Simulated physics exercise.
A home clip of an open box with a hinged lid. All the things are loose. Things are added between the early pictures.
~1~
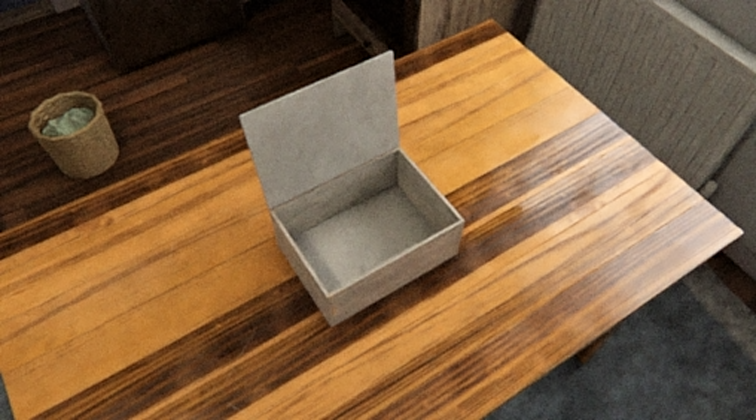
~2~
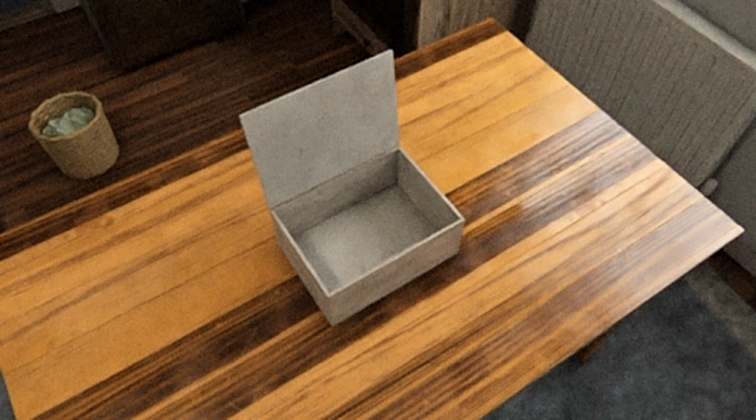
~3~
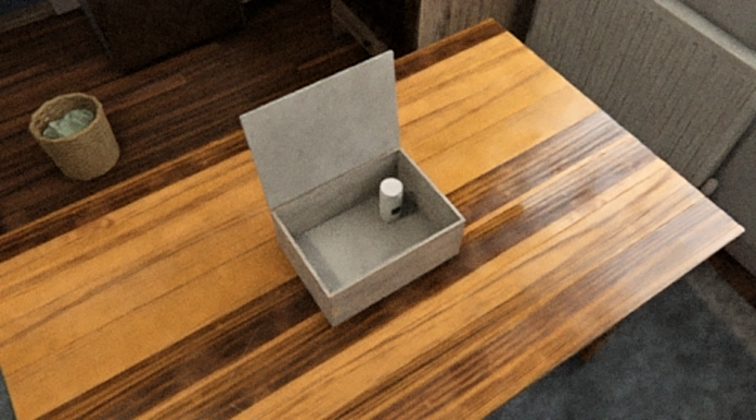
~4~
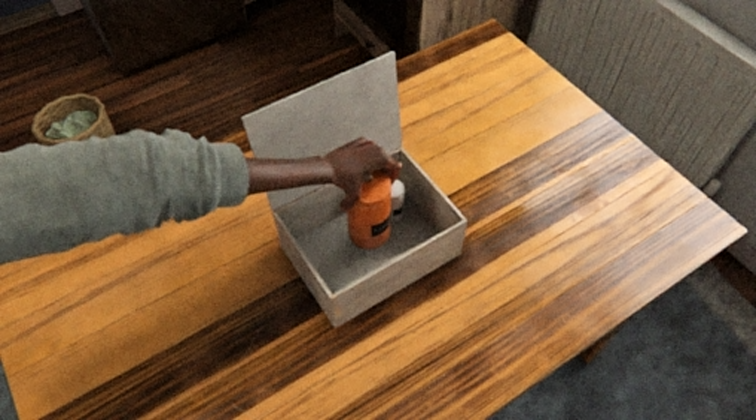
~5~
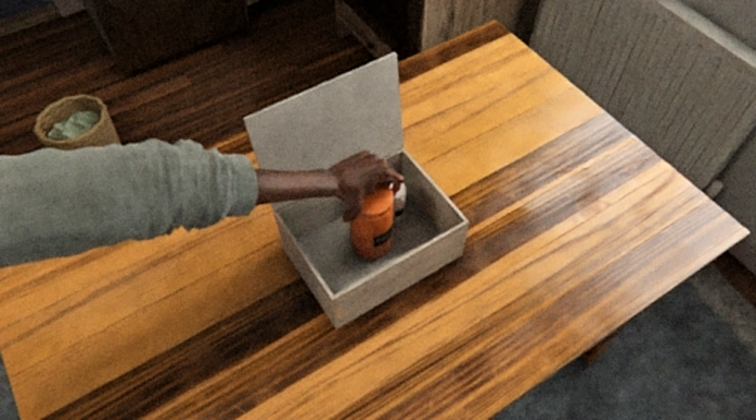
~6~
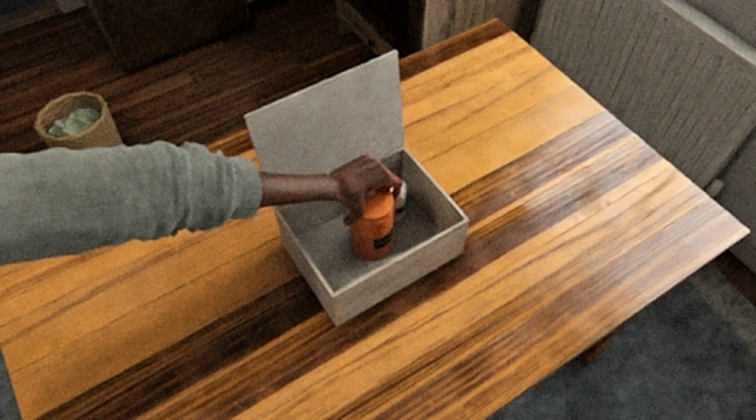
A hand lowering an orange jar into an open grey box on a wooden table, after a white shaker appears inside.
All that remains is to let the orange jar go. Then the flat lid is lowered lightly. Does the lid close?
The lid is held up.
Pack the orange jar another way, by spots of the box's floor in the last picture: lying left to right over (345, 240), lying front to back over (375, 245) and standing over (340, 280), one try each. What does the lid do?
First, it shuts flat; second, it shuts flat; third, it will not close.
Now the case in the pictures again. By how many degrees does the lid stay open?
Some 30° above the rim.
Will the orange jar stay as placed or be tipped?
The orange jar keeps its pose.
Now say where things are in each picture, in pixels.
The last thing is not in view yet, in the first frame.
The last thing is not in view yet, in the second frame.
The last thing is not in view yet; white shaker (391, 201), in the third frame.
On its way; orange jar (369, 210), in the fourth frame.
On its way; orange jar (371, 220), in the fifth frame.
Put in, still held; orange jar (372, 223), in the sixth frame.
Then, 1.20 s after the last picture, lid starting down.
Then, 1.70 s after the last picture, lid 52° above the rim.
Then, 3.00 s after the last picture, lid 32° above the rim.
At rest, lid 32° above the rim; both in place. Seen from the same camera at the end, orange jar near (372, 223).
